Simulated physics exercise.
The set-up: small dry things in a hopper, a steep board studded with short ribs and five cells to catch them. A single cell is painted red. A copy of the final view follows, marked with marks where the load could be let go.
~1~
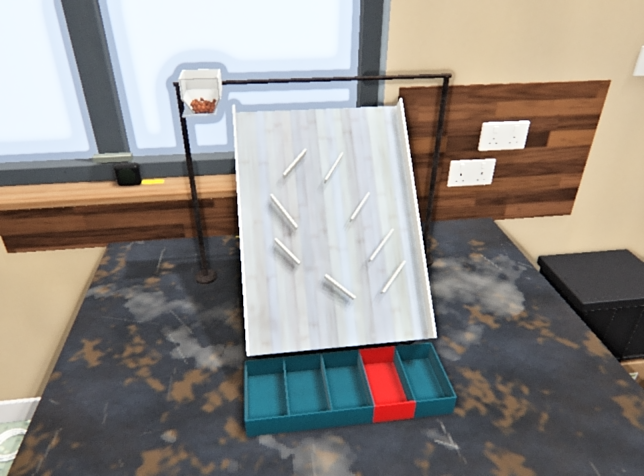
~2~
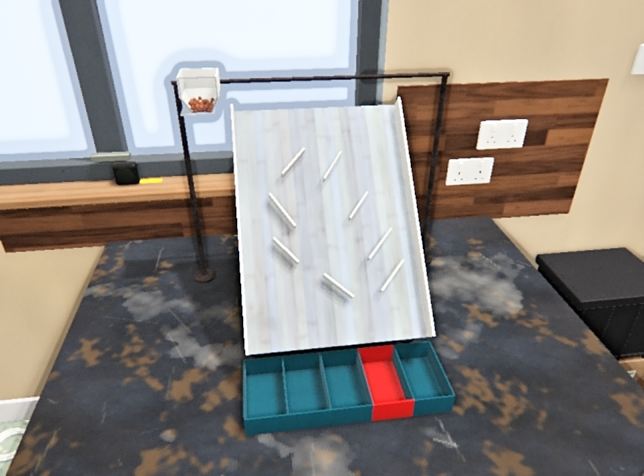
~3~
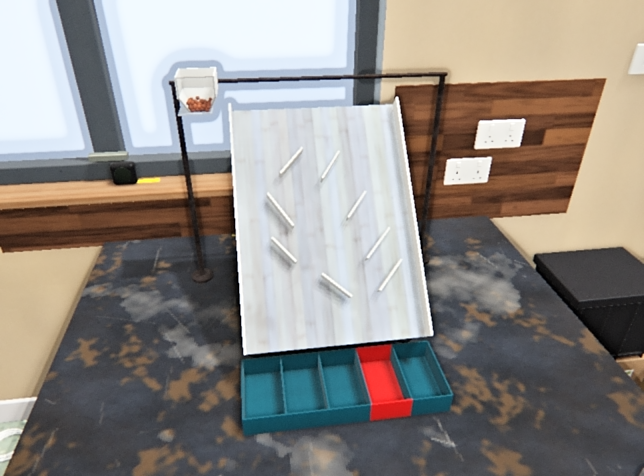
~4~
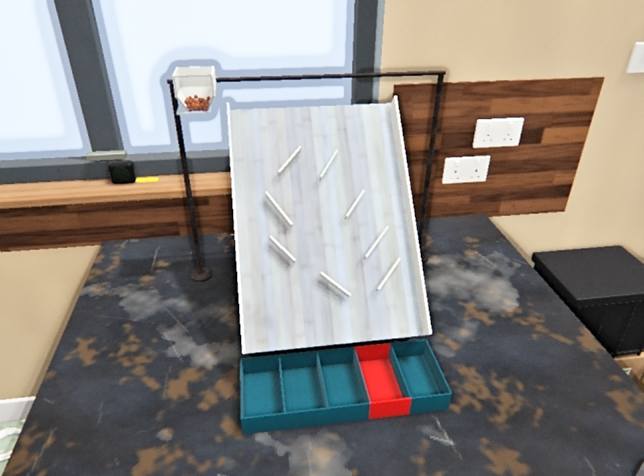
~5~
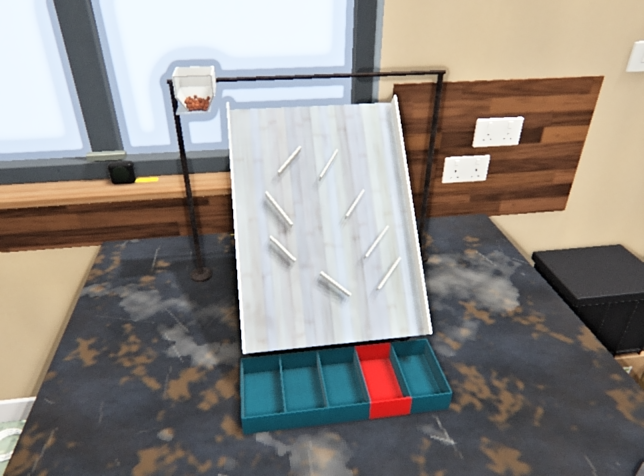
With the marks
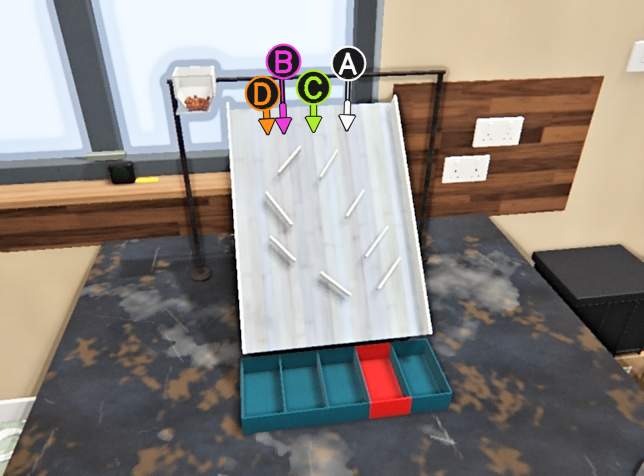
On a dark mottled tabletop, a ribbed board stands above five cells, and nothing visibly moves.
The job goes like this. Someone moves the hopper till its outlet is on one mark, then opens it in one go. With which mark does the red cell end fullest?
A beats the others.
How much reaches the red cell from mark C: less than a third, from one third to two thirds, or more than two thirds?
Mark C gives less than a third.
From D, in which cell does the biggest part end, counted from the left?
The first from the left.
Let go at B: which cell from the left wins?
The first from the left.
On the marked copy, mark A meets the board at (346, 124); mark B meets the board at (283, 127); mark C meets the board at (313, 126); mark D meets the board at (267, 128).
For mark A, close to half in the red cell, close to half in other cells.
For mark B, a small share in the red cell, all but a few in other cells.
For mark C, only a few in the red cell, all but a few in other cells, a small share outside the box.
For mark D, a small share in the red cell, the bulk in other cells.
